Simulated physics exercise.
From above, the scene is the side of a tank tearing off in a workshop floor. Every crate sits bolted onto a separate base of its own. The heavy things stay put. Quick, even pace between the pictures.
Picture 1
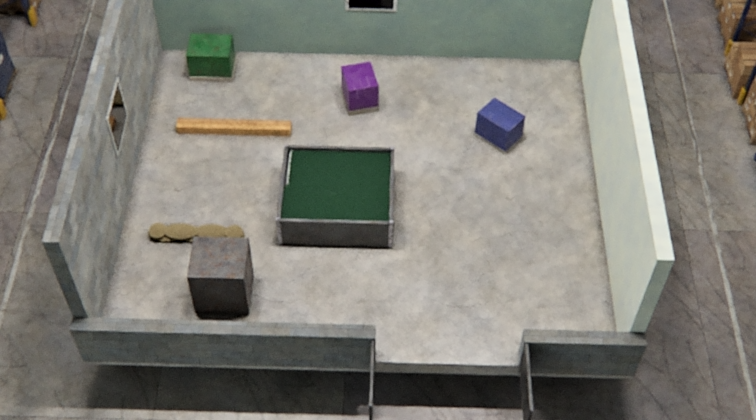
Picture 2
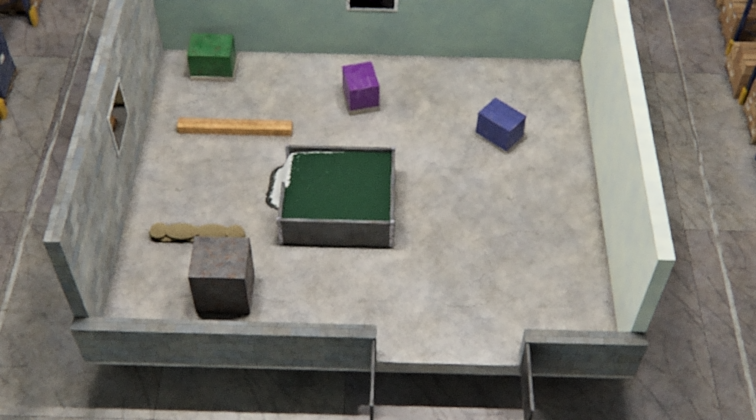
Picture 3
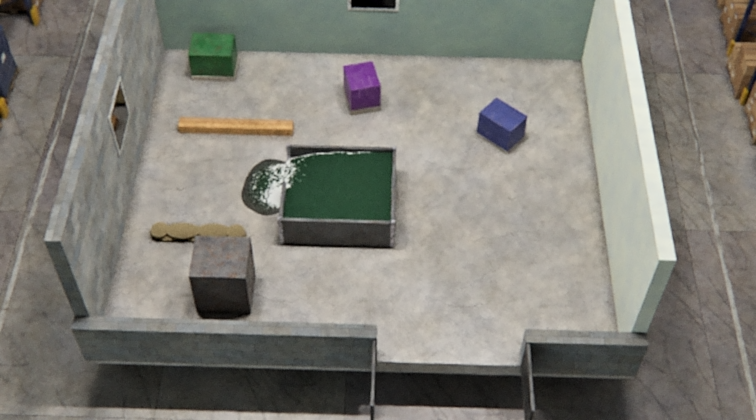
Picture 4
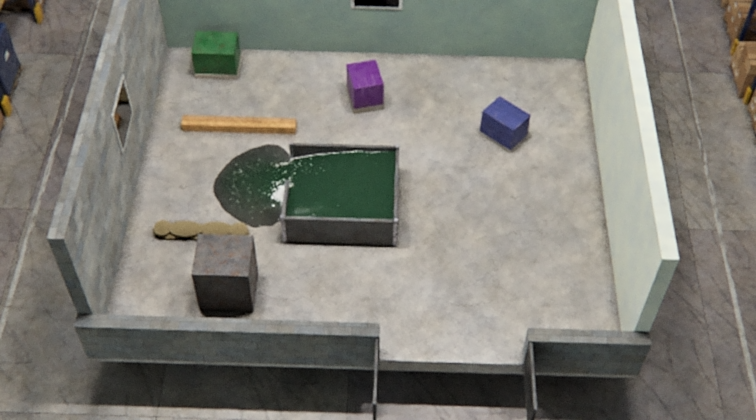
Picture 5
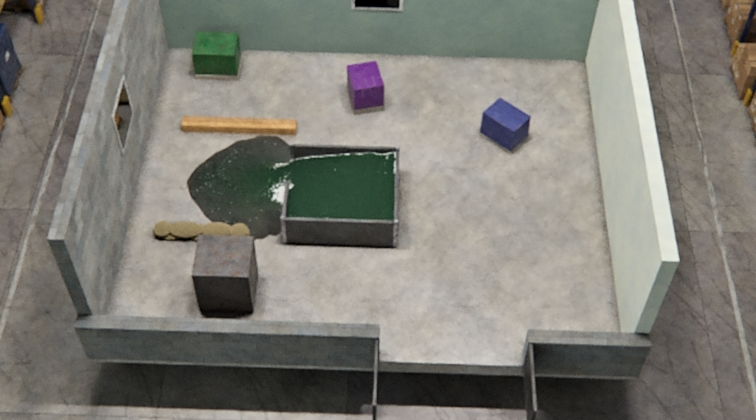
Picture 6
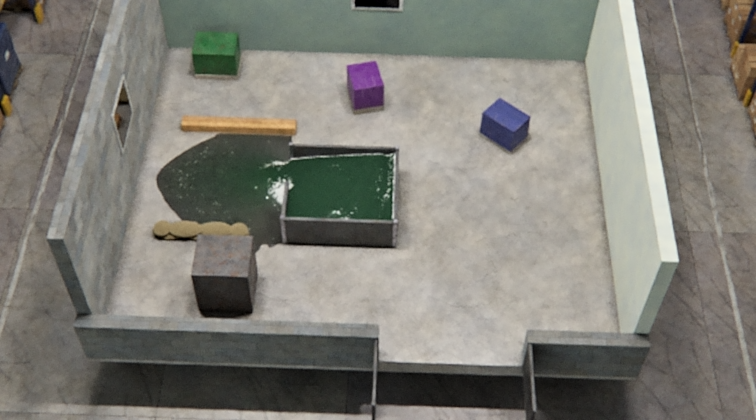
The clip opens on dark green water lying still in a square tank on a walled workshop floor, with colored blocks around it. Water then bursts from the tank's left side and spreads leftward in a widening dark pool, reaching between the wooden beam and the tan strip.
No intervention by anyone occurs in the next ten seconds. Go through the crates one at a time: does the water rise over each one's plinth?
I expect the purple crate to never get touched, I expect the blue crate to never get touched, I expect the green crate to get touched.
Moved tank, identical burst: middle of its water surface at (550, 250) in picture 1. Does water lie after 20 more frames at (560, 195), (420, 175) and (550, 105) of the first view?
As listed: No water, awash, no water.
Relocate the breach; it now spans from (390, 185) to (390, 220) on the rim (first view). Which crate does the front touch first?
Answer: The blue crate.
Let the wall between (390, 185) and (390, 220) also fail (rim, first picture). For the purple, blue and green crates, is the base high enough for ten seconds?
The purple crate is untouched, the blue crate is flooded and the green crate is untouched.
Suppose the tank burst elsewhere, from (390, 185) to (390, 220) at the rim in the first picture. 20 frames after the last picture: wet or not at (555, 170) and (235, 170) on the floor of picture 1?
In the order asked: Swamped and left untouched.
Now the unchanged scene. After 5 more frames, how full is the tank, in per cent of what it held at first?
My reading is roughly 70 in a hundred.
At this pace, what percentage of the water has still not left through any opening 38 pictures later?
I'd estimate close to 100 per cent.
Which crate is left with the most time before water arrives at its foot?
From the pictures, the crate marked blue.
A moment on, water covers 10 % of the floor; the purple crate not reached, the blue crate not reached, the green crate not reached.
Next, water covers 20 % of the floor; the purple crate not reached, the blue crate not reached, the green crate water round its plinth.
Then, water covers 25 % of the floor; the purple crate not reached, the blue crate not reached, the green crate water round its plinth.
Later, water covers 45 % of the floor; the purple crate water round its plinth, the blue crate not reached, the green crate water round its plinth.
In the end, water covers 70 % of the floor; the purple crate stayed above the water, the blue crate stayed above the water, the green crate was topped.
